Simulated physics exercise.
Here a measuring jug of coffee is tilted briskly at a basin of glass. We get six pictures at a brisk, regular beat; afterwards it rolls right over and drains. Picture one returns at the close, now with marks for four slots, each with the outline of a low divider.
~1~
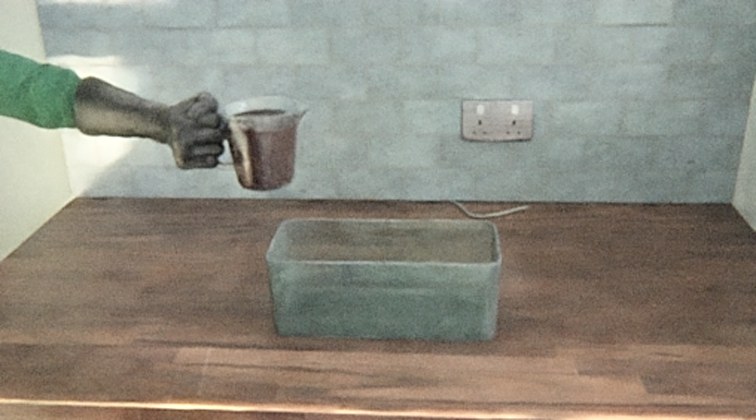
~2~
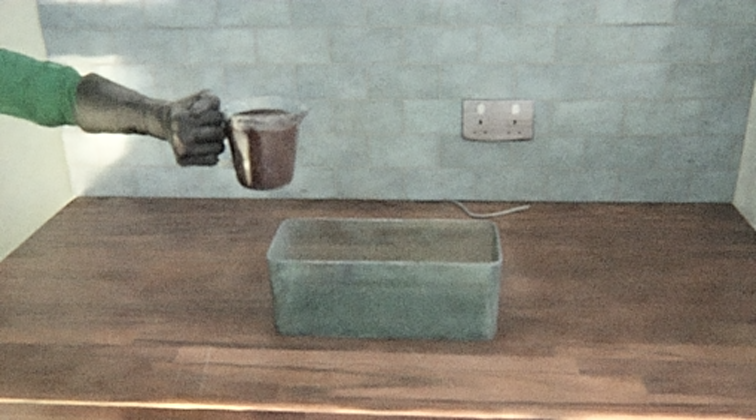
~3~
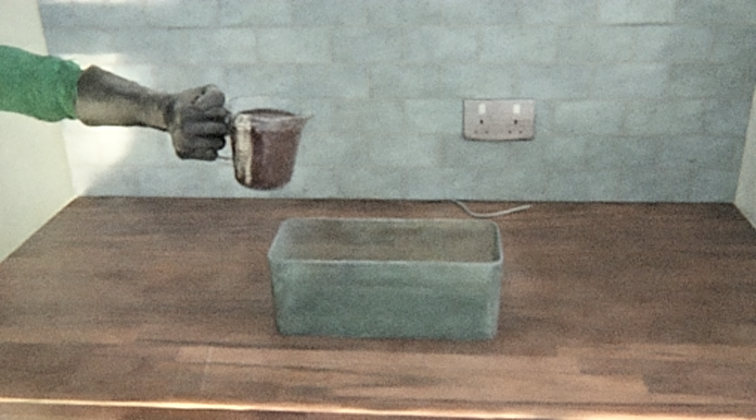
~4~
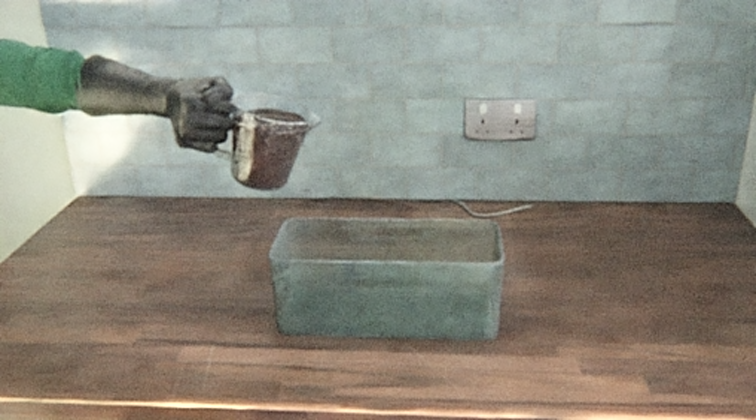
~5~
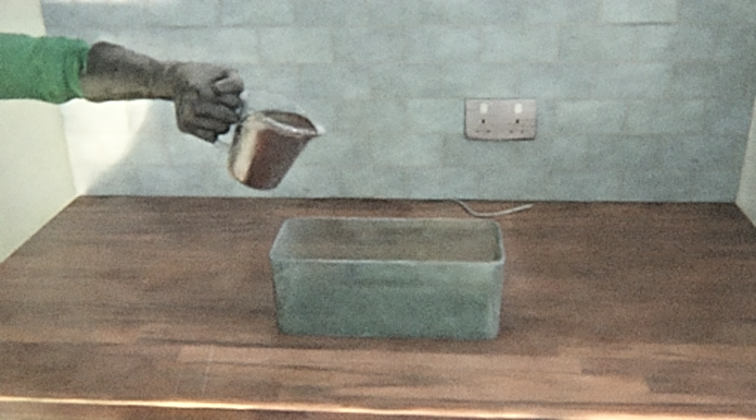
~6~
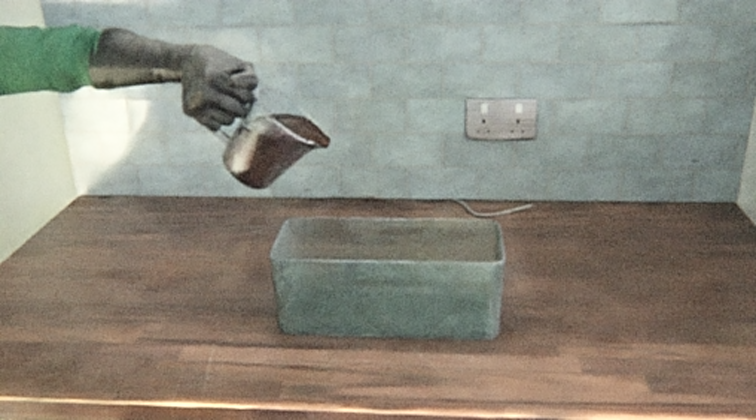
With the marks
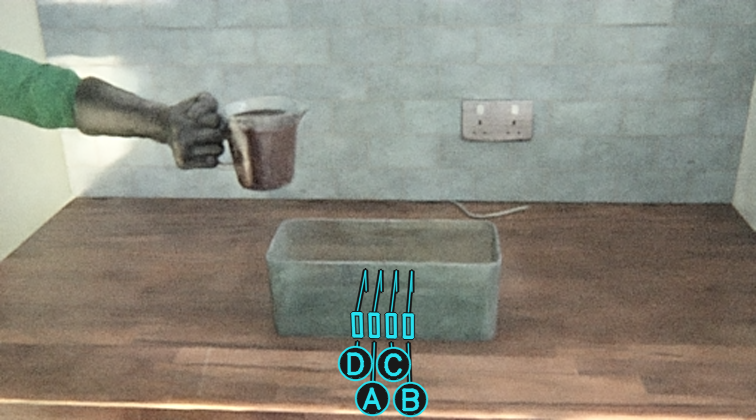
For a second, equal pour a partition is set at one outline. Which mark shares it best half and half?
Position D.
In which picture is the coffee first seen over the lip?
Picture 6.
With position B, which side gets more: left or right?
The left one.
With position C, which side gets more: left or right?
More ends on the left.
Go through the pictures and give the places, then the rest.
Upright, lip at (307, 109); basin from (275, 332) to (495, 337); nothing has left yet.
Upright, lip at (309, 111); nothing has left yet.
Tipped about 7°, lip at (314, 115); nothing has left yet.
Tipped about 16°, lip at (319, 123); nothing has left yet.
Tipped about 27°, lip at (324, 133); nothing has left yet.
Tipped about 40°, lip at (326, 146); coffee is over the lip, down to (326, 146).
On the marked copy, A at (374, 342); B at (408, 343); C at (391, 342); D at (357, 342).
With A, about 81 % ends left of the wall and 15 % right of it; 3 % is lost outside.
With B, about 86 % ends left of the wall and 10 % right of it; 5 % is lost outside.
With C, about 84 % ends left of the wall and 11 % right of it; 5 % is lost outside.
With D, about 53 % ends left of the wall and 44 % right of it.
